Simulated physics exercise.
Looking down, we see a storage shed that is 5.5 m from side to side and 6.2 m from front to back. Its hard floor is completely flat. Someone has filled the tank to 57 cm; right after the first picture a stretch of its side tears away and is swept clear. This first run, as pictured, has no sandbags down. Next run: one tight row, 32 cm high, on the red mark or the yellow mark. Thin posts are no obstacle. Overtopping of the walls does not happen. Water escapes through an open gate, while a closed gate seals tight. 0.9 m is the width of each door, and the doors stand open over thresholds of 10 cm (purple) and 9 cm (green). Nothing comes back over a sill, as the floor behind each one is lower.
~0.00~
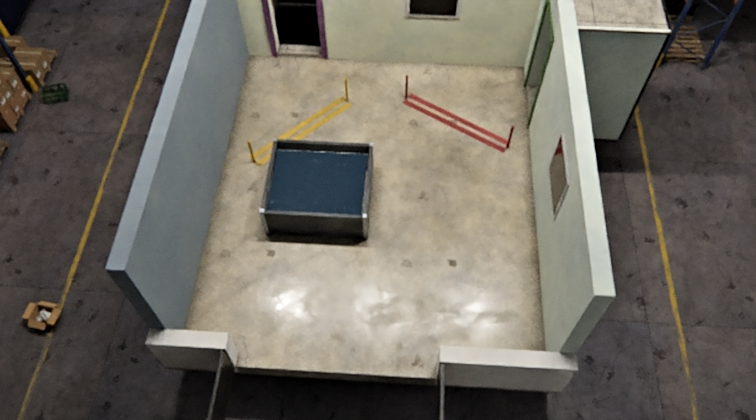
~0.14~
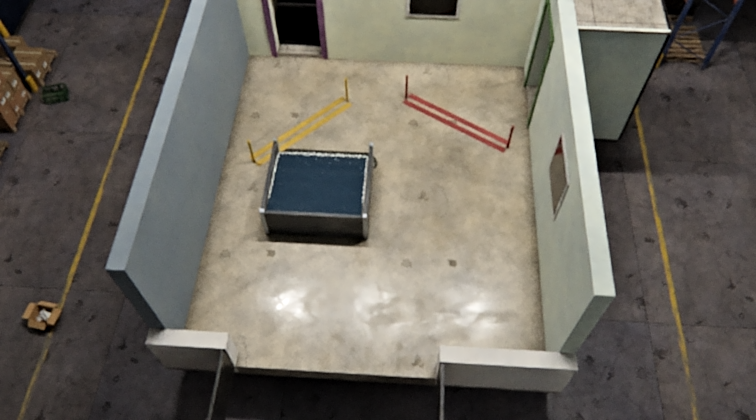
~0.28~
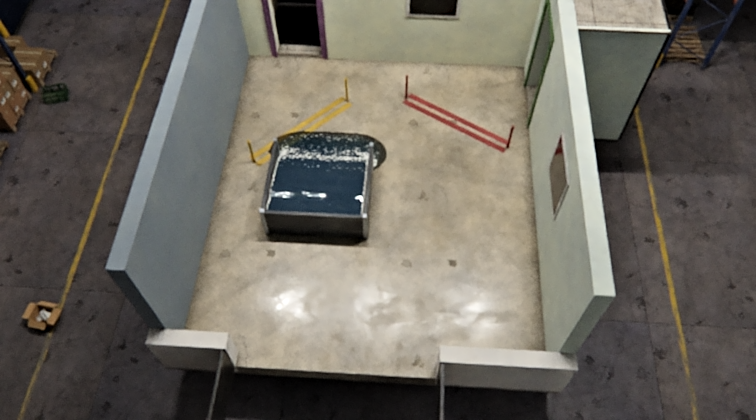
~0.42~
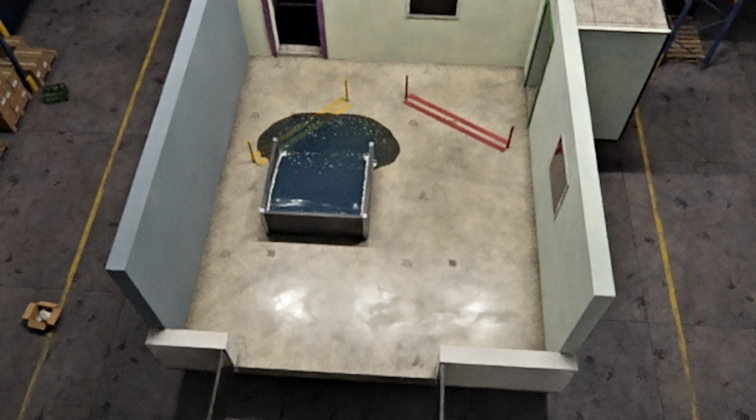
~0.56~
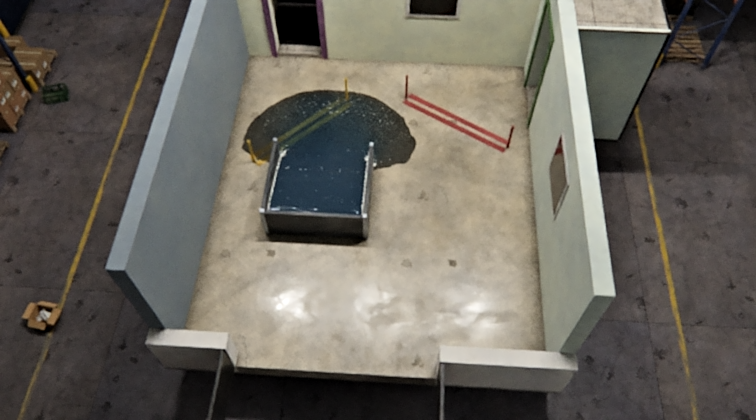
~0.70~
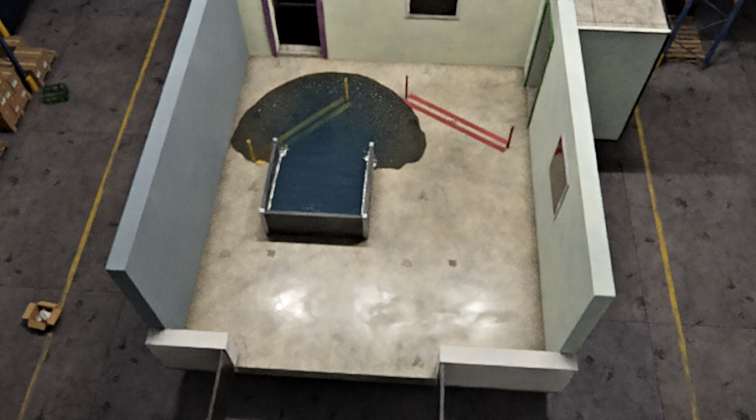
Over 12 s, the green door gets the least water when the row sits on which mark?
When it sits on the red mark.
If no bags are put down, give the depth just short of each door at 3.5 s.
Purple 13 cm, green 15 cm.
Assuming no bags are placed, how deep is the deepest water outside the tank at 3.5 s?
18 cm.
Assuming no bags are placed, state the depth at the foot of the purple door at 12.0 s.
I'd say close to 2.5 cm.
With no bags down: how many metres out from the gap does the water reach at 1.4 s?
It's got to near 3.2 m out by then.
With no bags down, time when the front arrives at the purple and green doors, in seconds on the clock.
Front arrival - purple: 0.9 seconds; green: 2.6 seconds.
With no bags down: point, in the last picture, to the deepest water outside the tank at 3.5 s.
(518, 71) or thereabouts.
After 1.4 s water covers 30 % of the floor and is deepest (28 cm) near (338, 63) in the run without bags; in at the green door, 0 L with no bags, 0 L with the row on red, 0 L on yellow.
After 2.2 s water covers 30 % of the floor and is deepest (30 cm) near (258, 60) in the run without bags; in at the green door, 0 L with no bags, 0 L with the row on red, 0 L on yellow.
After 3.5 s water covers 35 % of the floor and is deepest (18 cm) near (518, 71) in the run without bags; in at the green door, 7 L with no bags, 7 L with the row on red, 75 L on yellow.
After 7.0 s water covers 80 % of the floor and is deepest (9 cm) near (181, 347) in the run without bags; in at the green door, 22 L with no bags, 13 L with the row on red, 107 L on yellow.
After 12.0 s water covers 95 % of the floor and is deepest (5 cm) near (490, 366) in the run without bags; in at the green door, 23 L with no bags, 14 L with the row on red, 107 L on yellow.
